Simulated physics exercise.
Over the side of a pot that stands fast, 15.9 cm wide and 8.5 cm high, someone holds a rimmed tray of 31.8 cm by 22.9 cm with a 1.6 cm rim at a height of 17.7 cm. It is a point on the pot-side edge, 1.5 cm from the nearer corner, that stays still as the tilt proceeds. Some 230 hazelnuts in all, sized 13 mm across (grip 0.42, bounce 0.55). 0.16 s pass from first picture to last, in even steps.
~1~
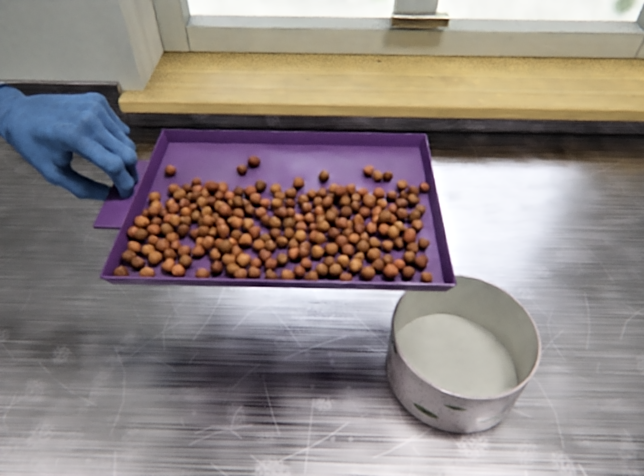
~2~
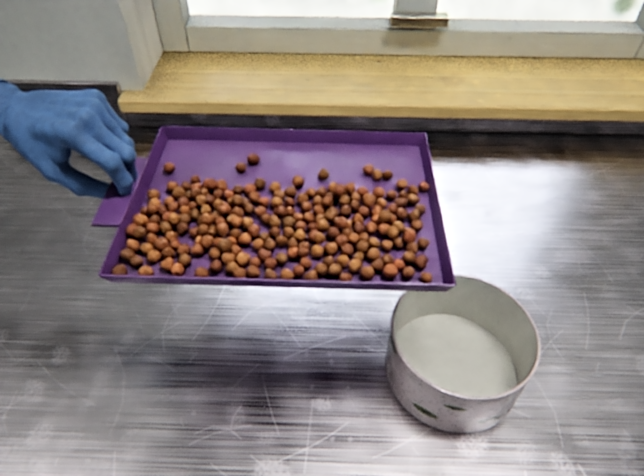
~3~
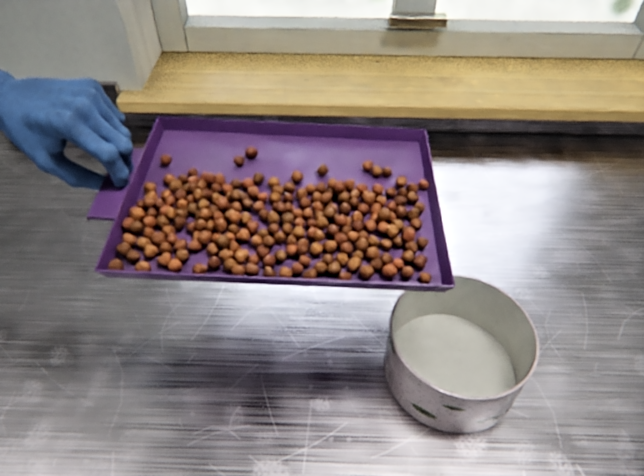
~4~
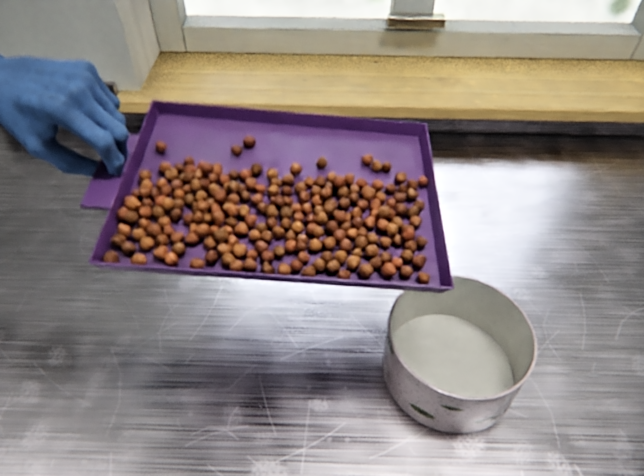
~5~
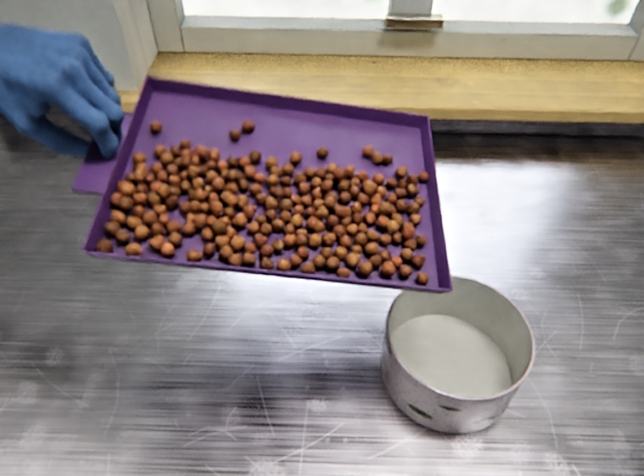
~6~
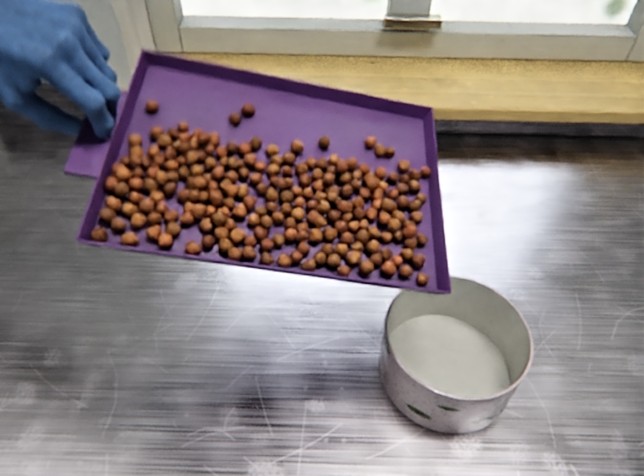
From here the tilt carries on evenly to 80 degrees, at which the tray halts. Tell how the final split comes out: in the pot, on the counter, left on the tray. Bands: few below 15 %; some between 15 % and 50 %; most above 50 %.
Pot: Some; counter: Most; tray: Few.
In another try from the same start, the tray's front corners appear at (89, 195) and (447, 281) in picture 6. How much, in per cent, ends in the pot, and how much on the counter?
That works out as pot 30 and counter 70.
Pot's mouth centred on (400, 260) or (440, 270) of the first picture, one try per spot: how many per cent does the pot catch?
Around 0 per cent, then around 0 per cent.
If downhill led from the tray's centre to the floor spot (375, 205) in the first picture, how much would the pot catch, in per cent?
Around 35 percent of them.
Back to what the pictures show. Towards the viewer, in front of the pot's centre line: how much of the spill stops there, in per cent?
About 100 percent of the spill.
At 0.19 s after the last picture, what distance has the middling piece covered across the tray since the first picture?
2 cm.
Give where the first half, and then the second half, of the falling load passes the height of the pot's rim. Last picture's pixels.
Near (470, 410) at first, near (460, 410) afterwards.
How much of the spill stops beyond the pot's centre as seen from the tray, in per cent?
Share past the middle: Roughly 70 percent.
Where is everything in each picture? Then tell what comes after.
Tray tilt 0 degrees, front corners at (108, 272) and (449, 280); middle of the pieces at (276, 223); pot at (465, 330), in the first frame.
Tray tilt 1 degrees, front corners at (107, 271) and (449, 280); middle of the pieces at (275, 222), in the second frame.
Tray tilt 3 degrees, front corners at (103, 266) and (448, 281); middle of the pieces at (274, 218), in the third frame.
Tray tilt 7 degrees, front corners at (97, 258) and (447, 283), lowest corner right front; middle of the pieces at (272, 212), in the fourth frame.
Tray tilt 12 degrees, front corners at (91, 247) and (446, 284), lowest corner right front; middle of the pieces at (272, 204), in the fifth frame.
Tray tilt 17 degrees, front corners at (85, 235) and (445, 286), lowest corner right front; middle of the pieces at (272, 195); pot at (458, 331), in the sixth frame.
Then, 0.19 s after the last picture, tilt 51 degrees; the tray holds 100 %, the pot 0 %.
Then, 0.31 s after the last picture, tilt 72 degrees; the tray holds 100 %, the pot 0 %.
Then, 0.57 s after the last picture, tilt 80 degrees; the tray holds 5 %, the pot 30 %.
In the end, pot 40 %, counter 60 %, tray 0 %.
